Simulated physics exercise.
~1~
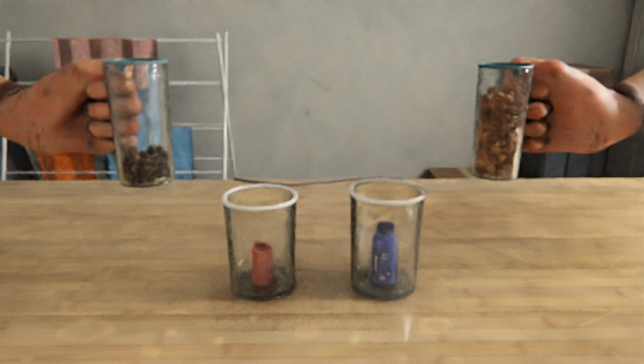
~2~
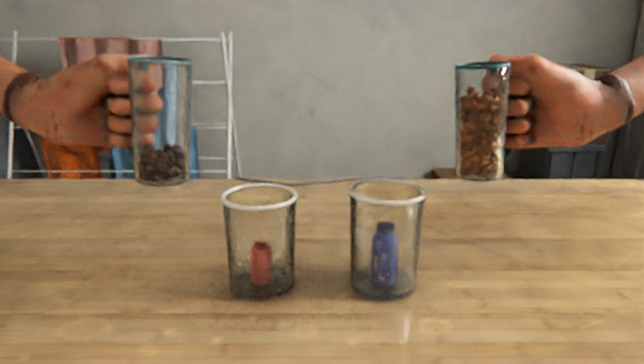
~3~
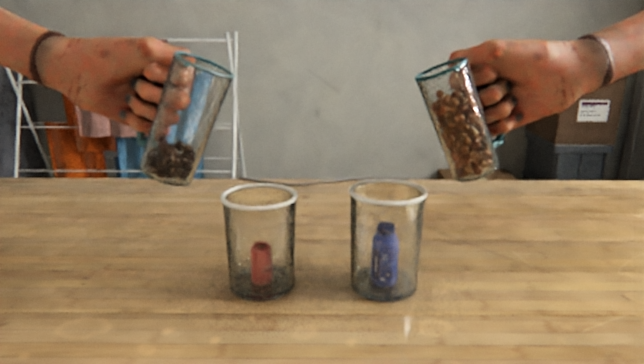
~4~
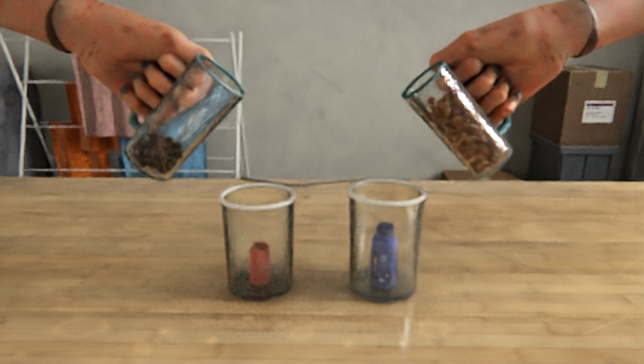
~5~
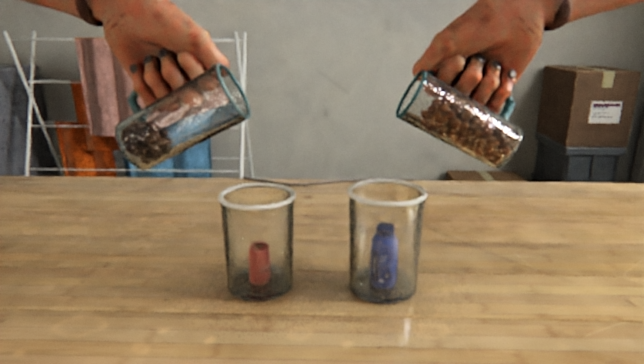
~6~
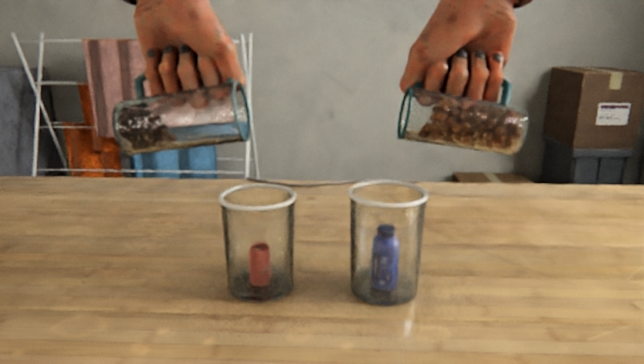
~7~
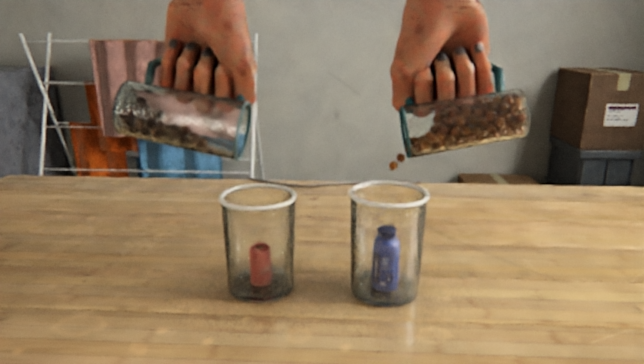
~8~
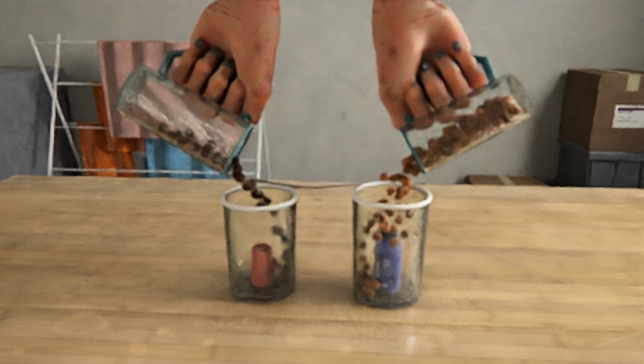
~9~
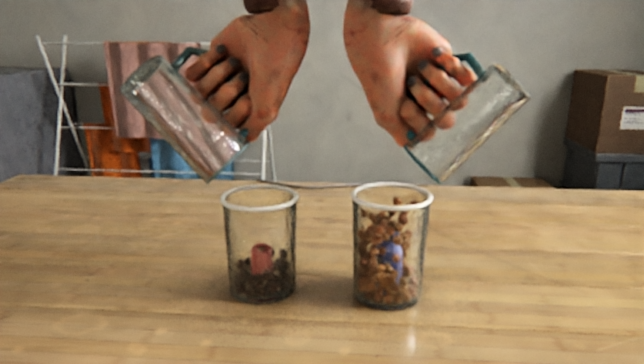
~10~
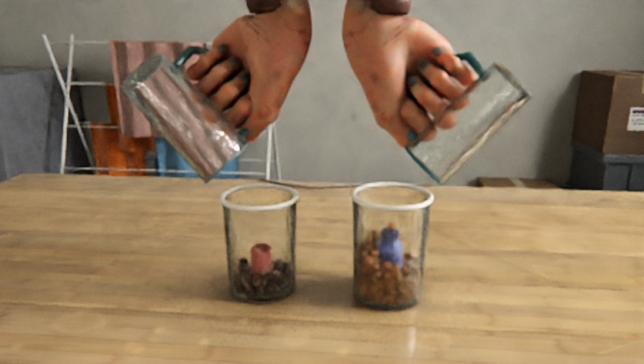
Two hands tipping glass mugs of brown pieces into tumblers, leaving the red and blue objects inside both still showing on top.
